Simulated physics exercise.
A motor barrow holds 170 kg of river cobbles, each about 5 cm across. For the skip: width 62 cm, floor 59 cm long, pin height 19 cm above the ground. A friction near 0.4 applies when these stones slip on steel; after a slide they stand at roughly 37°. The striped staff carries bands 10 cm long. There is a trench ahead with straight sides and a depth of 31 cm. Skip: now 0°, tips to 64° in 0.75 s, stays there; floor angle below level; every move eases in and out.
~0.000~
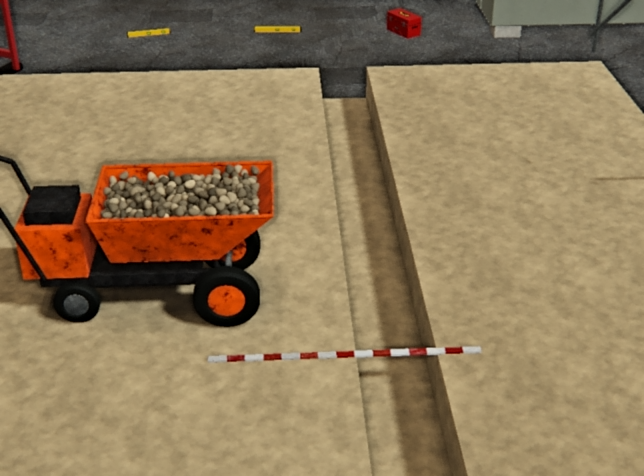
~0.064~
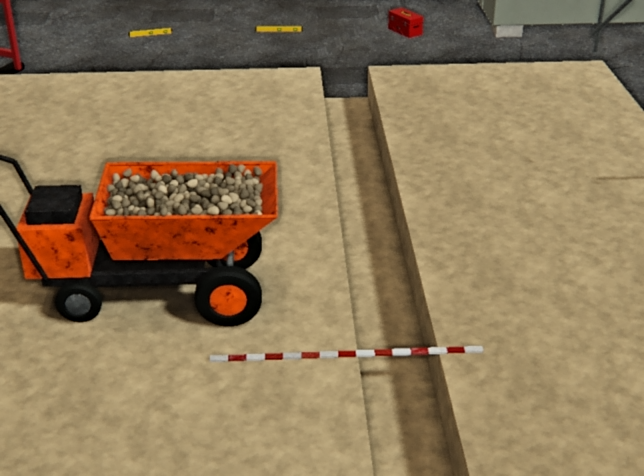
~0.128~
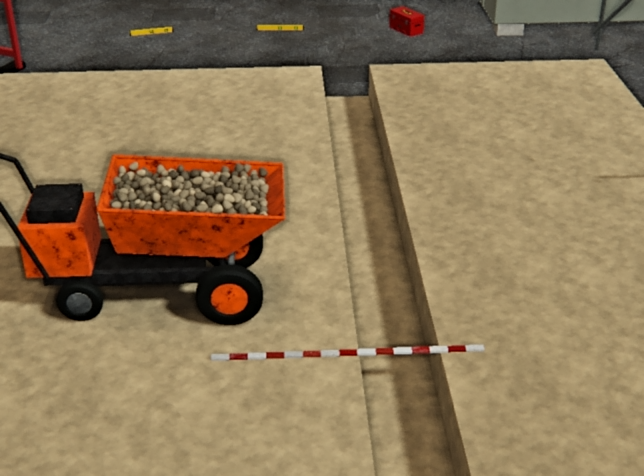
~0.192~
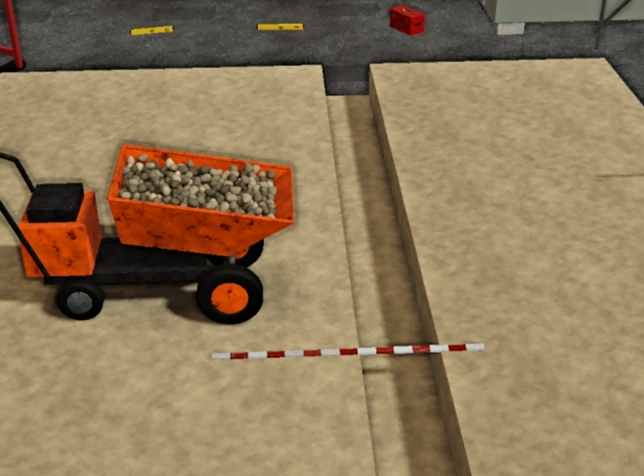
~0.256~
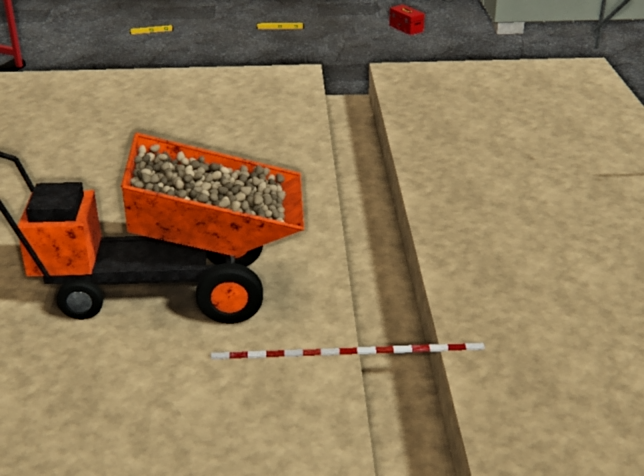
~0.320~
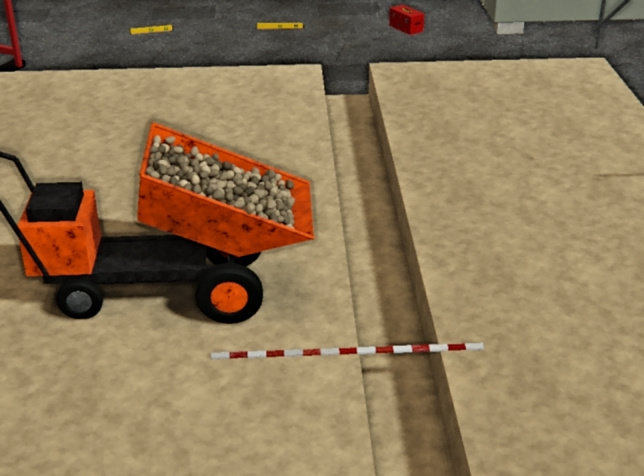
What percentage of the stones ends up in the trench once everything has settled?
About 100 per cent.
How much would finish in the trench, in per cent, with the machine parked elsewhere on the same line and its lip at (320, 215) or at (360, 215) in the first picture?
About 70 per cent first, then about 30 per cent.
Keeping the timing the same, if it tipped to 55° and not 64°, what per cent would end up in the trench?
Some 80 in a hundred, I'd say.
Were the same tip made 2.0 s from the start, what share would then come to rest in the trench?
About 100 percent, I'd say.
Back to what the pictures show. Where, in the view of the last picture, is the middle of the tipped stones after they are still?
The stones end up centred near (386, 315).
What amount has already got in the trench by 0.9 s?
I'd say near 20 per cent at that time.
After 0.6 s the floor is at 54°; 100 % in the skip; the foremost stones are at (327, 242).
After 0.9 s the floor is at 64°; 74 % in the skip, 4 % short of the trench, 22 % in the trench; the foremost stones are at (400, 323).
After 1.2 s the floor is at 64°; 25 % in the skip, 2 % short of the trench, 72 % in the trench; the foremost stones are at (434, 303).
After 3.2 s the floor is at 64°; 0 % in the skip, 100 % in the trench; the foremost stones are at (468, 296).
